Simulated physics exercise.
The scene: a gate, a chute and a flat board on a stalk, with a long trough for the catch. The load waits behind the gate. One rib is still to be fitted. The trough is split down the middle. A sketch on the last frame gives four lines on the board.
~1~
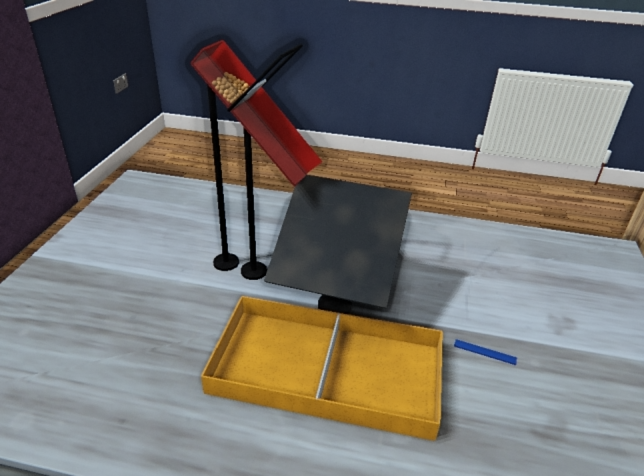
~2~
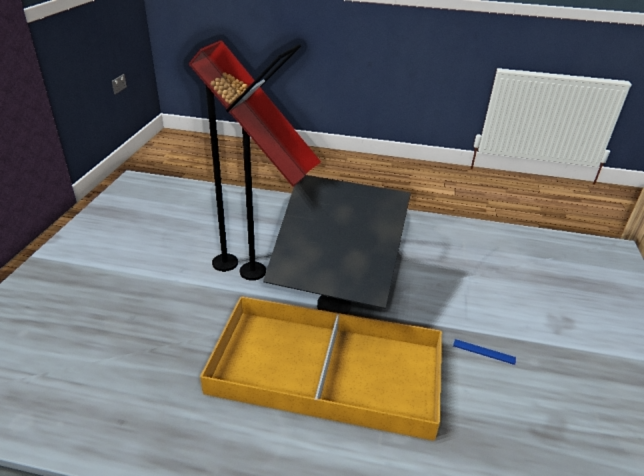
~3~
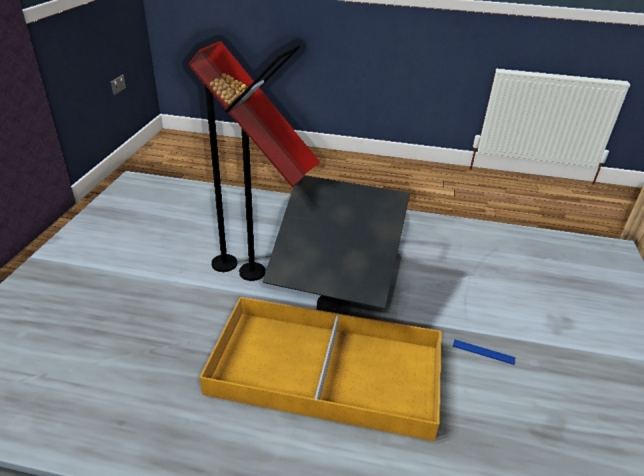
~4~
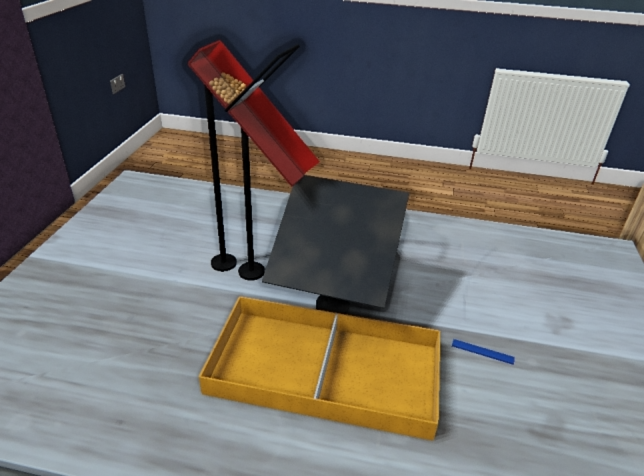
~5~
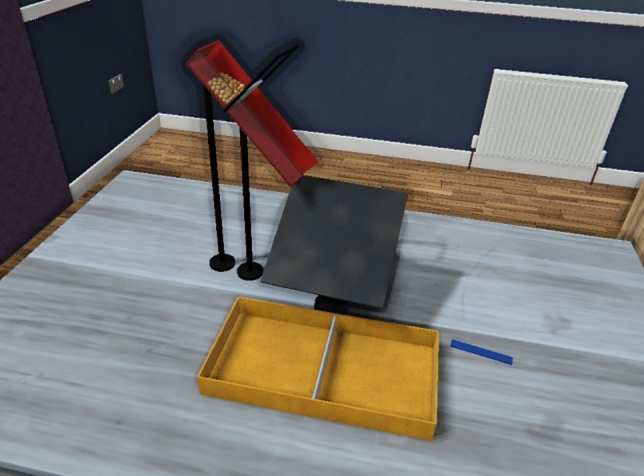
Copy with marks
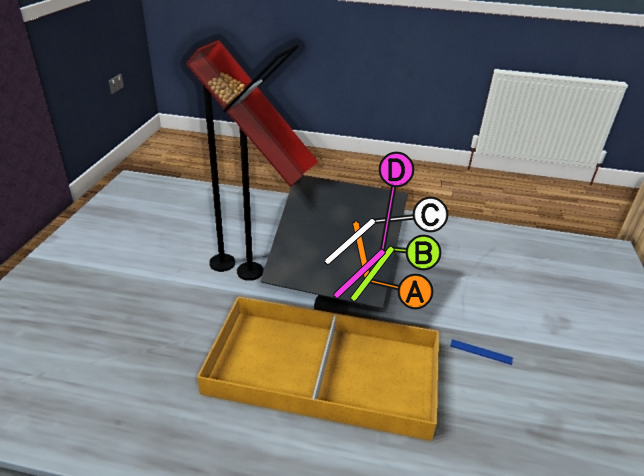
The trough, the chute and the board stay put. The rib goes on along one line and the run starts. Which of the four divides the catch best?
Best: B.
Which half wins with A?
Right.
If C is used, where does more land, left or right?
The left half.
On the marked copy, line A from (355, 224) to (367, 280); line B from (391, 249) to (353, 298); line C from (372, 221) to (327, 261); line D from (382, 252) to (336, 295).
For line A, of what is caught, a small share in the left half, all but a few in the right.
For line B, of what is caught, close to two thirds in the left half, close to a third in the right.
For line C, of what is caught, all but a few in the left half, only a few in the right.
For line D, of what is caught, all but a few in the left half, only a few in the right.
